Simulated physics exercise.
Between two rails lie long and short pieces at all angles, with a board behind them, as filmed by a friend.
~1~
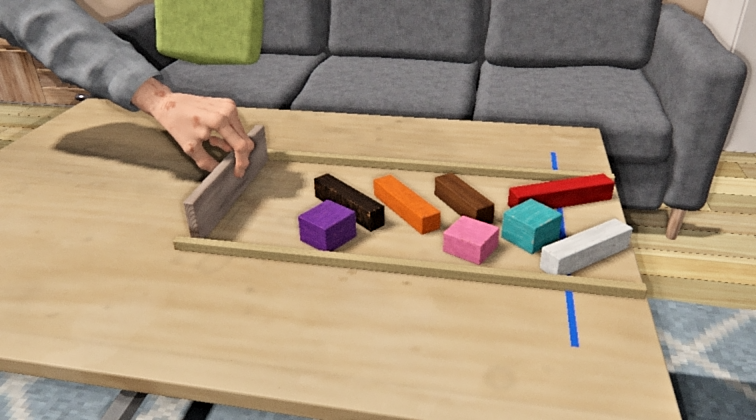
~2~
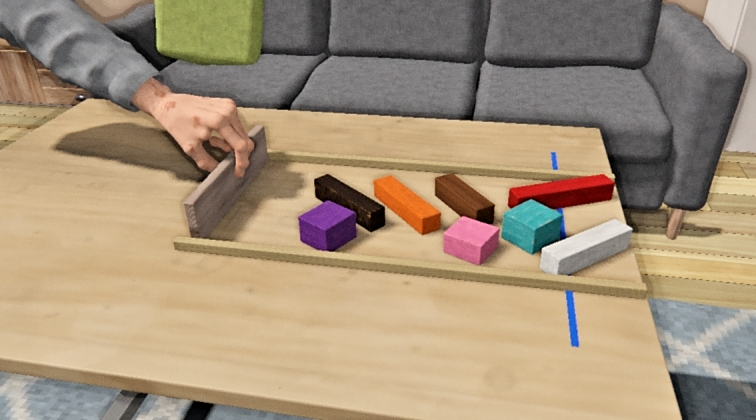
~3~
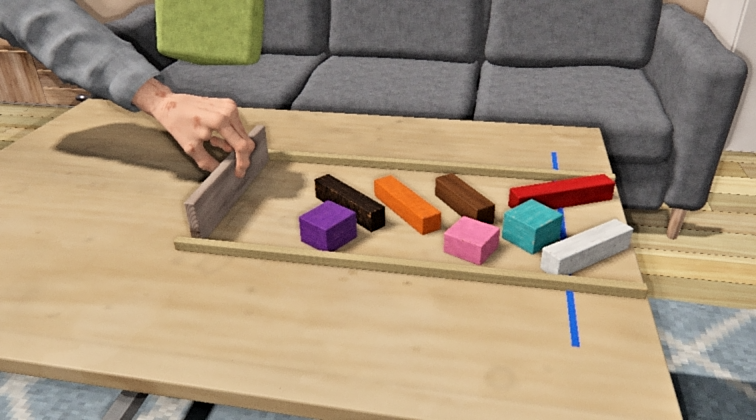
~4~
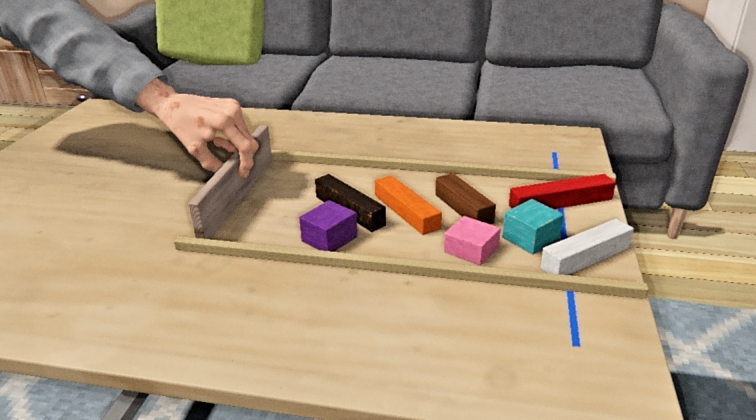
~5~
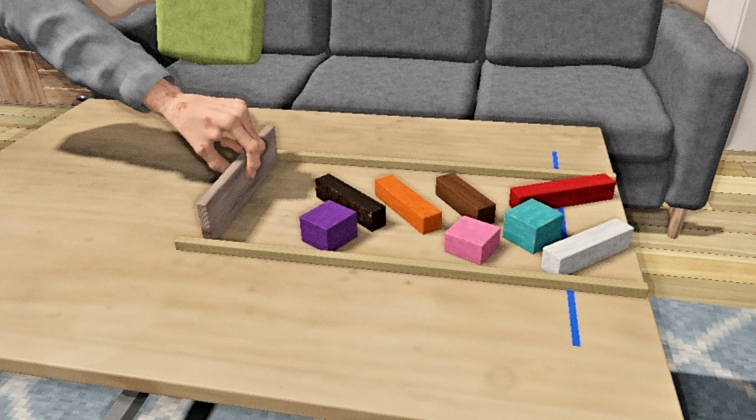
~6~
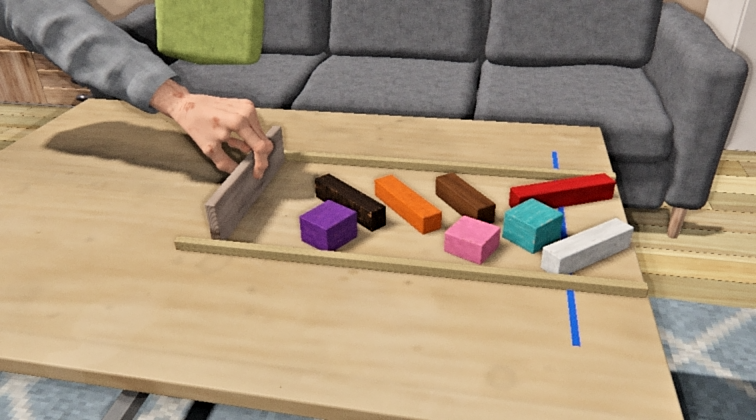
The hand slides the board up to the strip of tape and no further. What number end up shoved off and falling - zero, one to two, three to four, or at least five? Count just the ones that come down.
The count is three to four.
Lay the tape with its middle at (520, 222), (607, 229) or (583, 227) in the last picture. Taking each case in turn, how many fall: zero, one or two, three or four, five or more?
Tape by tape, the falls would be 1 or 2, then five or more, then more than four.
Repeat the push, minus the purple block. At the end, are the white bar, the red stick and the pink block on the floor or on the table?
Note: White bar is off by the end; red stick is off by the end; pink block is on by the end.
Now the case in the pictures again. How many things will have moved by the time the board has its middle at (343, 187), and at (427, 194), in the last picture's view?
The counts are 2 and 5.
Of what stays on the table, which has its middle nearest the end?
Foremost: The pink block.
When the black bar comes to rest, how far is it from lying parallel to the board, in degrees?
Misalignment: Close to 30°.
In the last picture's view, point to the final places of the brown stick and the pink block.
(607, 192), and the other (639, 267).
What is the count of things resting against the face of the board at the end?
3 of them.
Soon after, none off yet; white bar at rest near (588, 247); red stick at rest near (562, 193); turquoise block at rest near (532, 226).
After that, none off yet; white bar displaced a little near (633, 249); red stick displaced about its own width near (622, 185); turquoise block displaced about its own width near (597, 227).
In the end, the number that fall off is three or four; gone, turquoise block, red stick and white bar.
